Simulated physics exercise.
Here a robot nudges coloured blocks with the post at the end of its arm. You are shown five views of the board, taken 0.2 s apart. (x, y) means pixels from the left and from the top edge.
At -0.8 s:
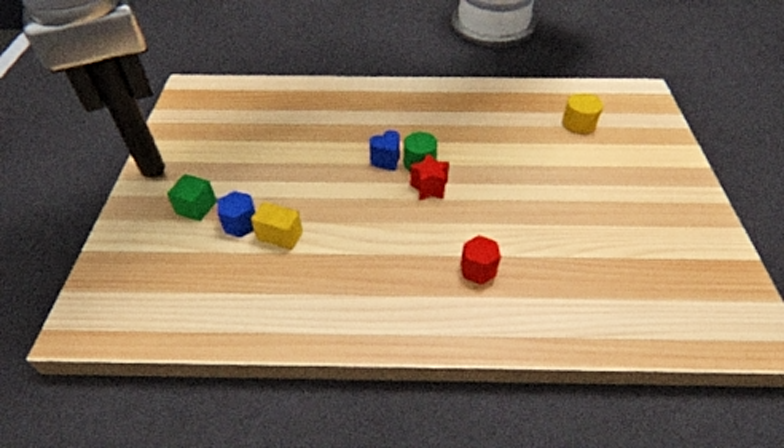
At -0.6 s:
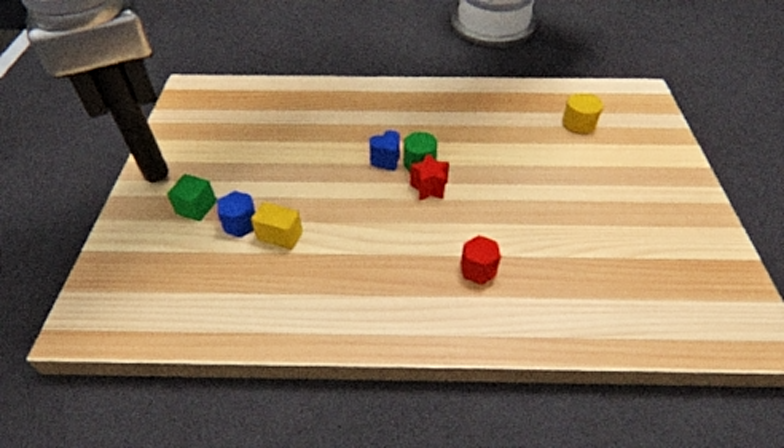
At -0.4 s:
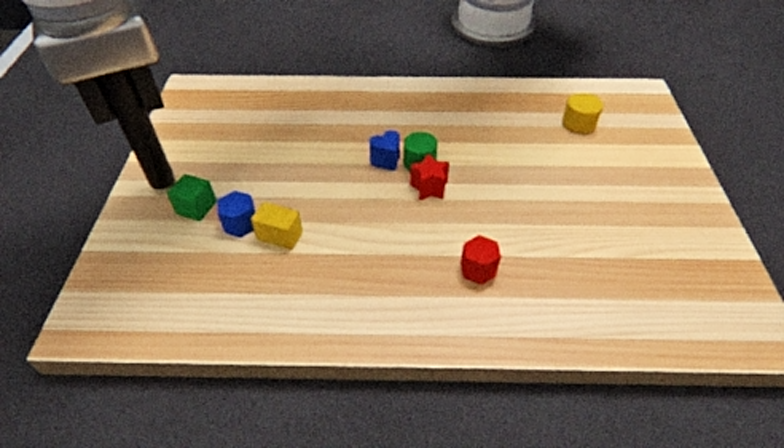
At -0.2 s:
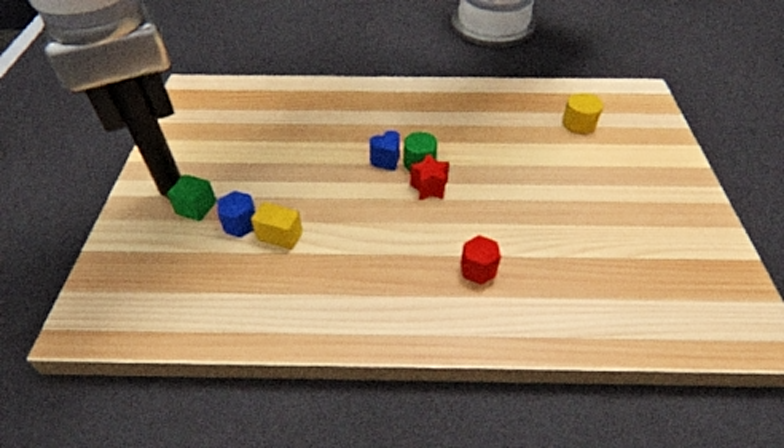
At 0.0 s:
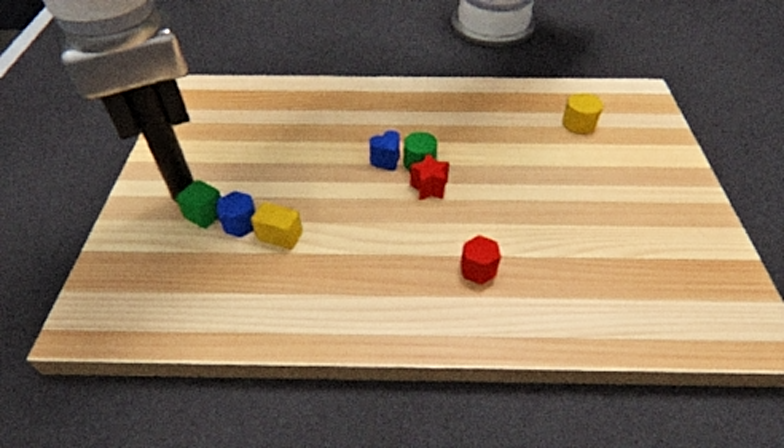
A robot arm with a dark post reaches in at the upper left of a striped wooden board, seen from above at an angle by a still camera. Green, blue and yellow blocks sit near the post, with a blue, green and red cluster at upper centre, red below and yellow at upper right. The post edges down and right, then nudges the green block slightly toward the blue one.
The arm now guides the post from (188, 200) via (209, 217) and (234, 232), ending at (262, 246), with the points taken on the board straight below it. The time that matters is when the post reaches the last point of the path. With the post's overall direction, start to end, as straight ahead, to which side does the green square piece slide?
Moves right.
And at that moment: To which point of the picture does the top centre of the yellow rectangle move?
Its top middle is near (324, 222).
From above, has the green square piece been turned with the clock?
I expect so.
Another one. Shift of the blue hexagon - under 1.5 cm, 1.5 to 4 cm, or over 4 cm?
The move is long, over 4 cm.
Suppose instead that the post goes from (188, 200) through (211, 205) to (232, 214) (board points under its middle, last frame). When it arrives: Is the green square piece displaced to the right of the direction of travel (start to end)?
In short: Yes.
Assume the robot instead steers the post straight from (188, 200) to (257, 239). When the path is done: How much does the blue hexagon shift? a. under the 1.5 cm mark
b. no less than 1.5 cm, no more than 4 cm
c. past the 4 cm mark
c (past the 4 cm mark)
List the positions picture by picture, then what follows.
The first frame shows lower end of the post at (153, 169), tops of blocks, green square piece at (188, 187), blue hexagon at (234, 203), yellow rectangle at (275, 215).
The second frame shows post at (156, 174), blocks as before.
The third frame shows post at (162, 181), blocks as before.
The fourth frame shows post at (172, 188), blocks as before.
The fifth frame shows post at (185, 195), green square piece at (197, 193), blue hexagon at (234, 203), yellow rectangle at (275, 215).
What follows on the original path. One third of the way, post at (207, 211); green square piece at (218, 212); blue hexagon at (256, 214), turned 30° anticlockwise; yellow rectangle at (294, 219).
Two thirds of the way, post at (233, 227); green square piece at (241, 231), turned 25° clockwise; blue hexagon at (281, 231), turned 55° anticlockwise; yellow rectangle at (320, 222), turned 20° anticlockwise.
At the end, post at (260, 241); green square piece at (249, 252), turned 45° clockwise; blue hexagon at (285, 235), turned 65° anticlockwise; yellow rectangle at (324, 222), turned 30° anticlockwise.
